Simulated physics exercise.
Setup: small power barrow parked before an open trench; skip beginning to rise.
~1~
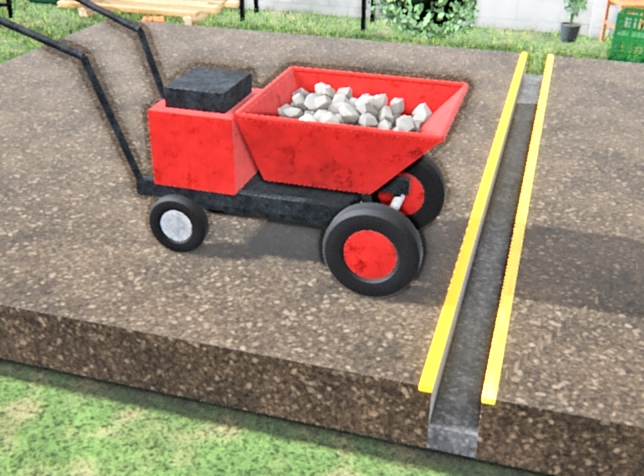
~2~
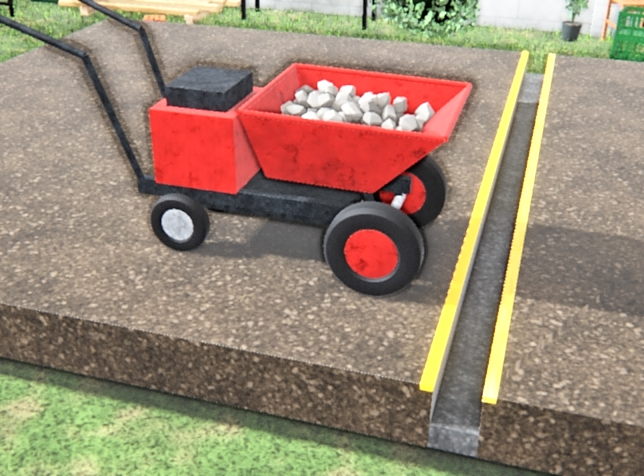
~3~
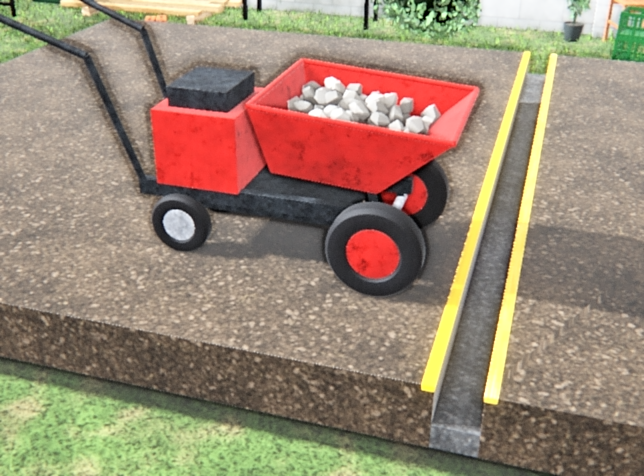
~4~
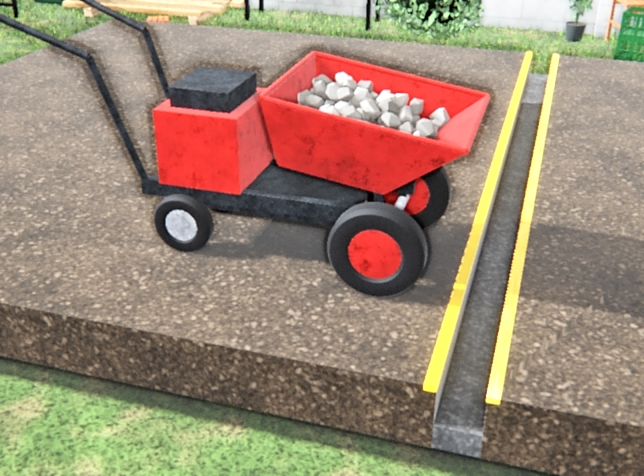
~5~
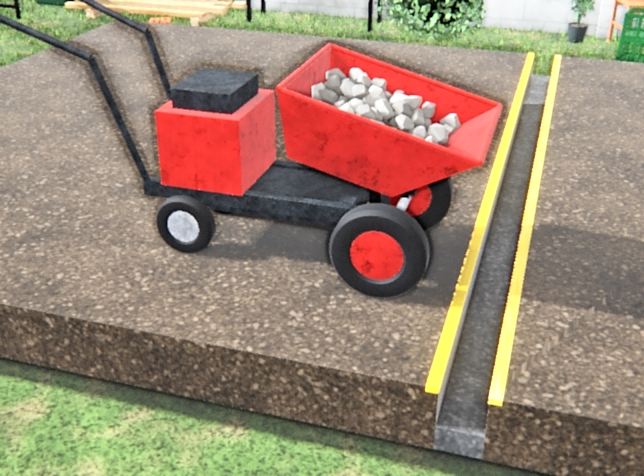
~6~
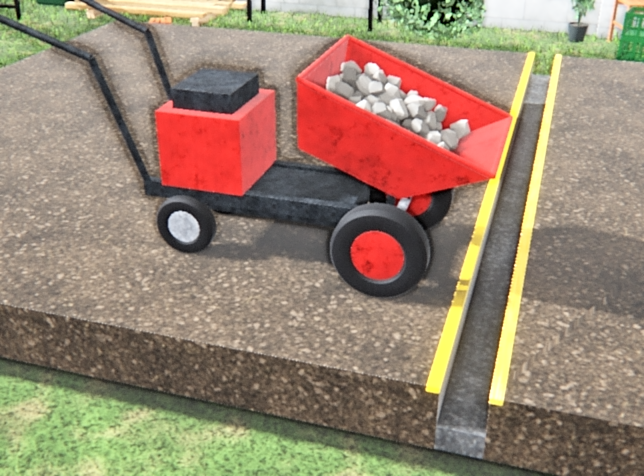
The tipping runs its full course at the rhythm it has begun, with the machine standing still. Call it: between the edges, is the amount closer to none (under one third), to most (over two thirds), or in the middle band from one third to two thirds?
Closer to none.
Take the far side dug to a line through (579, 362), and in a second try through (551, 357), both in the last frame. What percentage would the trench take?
The first case gives around 80 percent, and the second around 50 percent.
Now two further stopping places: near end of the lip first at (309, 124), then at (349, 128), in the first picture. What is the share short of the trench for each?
Roughly 30 percent first, then roughly 10 percent.
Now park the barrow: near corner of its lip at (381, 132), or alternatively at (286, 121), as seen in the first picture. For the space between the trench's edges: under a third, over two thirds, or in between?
Try 1, the middle third; try 2, below one third.
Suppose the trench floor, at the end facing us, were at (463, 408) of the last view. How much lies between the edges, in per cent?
Estimate: Approx. 0 per cent.
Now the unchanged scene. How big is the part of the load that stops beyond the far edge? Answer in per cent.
My estimate is around 65 percent.
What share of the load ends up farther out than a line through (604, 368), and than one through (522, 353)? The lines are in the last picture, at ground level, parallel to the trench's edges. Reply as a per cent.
In order: 20 percent, then 60 percent.
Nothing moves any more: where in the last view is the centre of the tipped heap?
Somewhere close to (581, 281) in the last picture.
Soon after the last picture, skip tipped steeply; all in the skip.
A little later, skip tipped right over; about two thirds in the skip; about a third beyond it.
Later still, skip tipped right over; about a third in the skip; about two thirds beyond it.
At rest, skip tipped right over; about a third in the skip; none in or heaped over the trench; about two thirds beyond it.
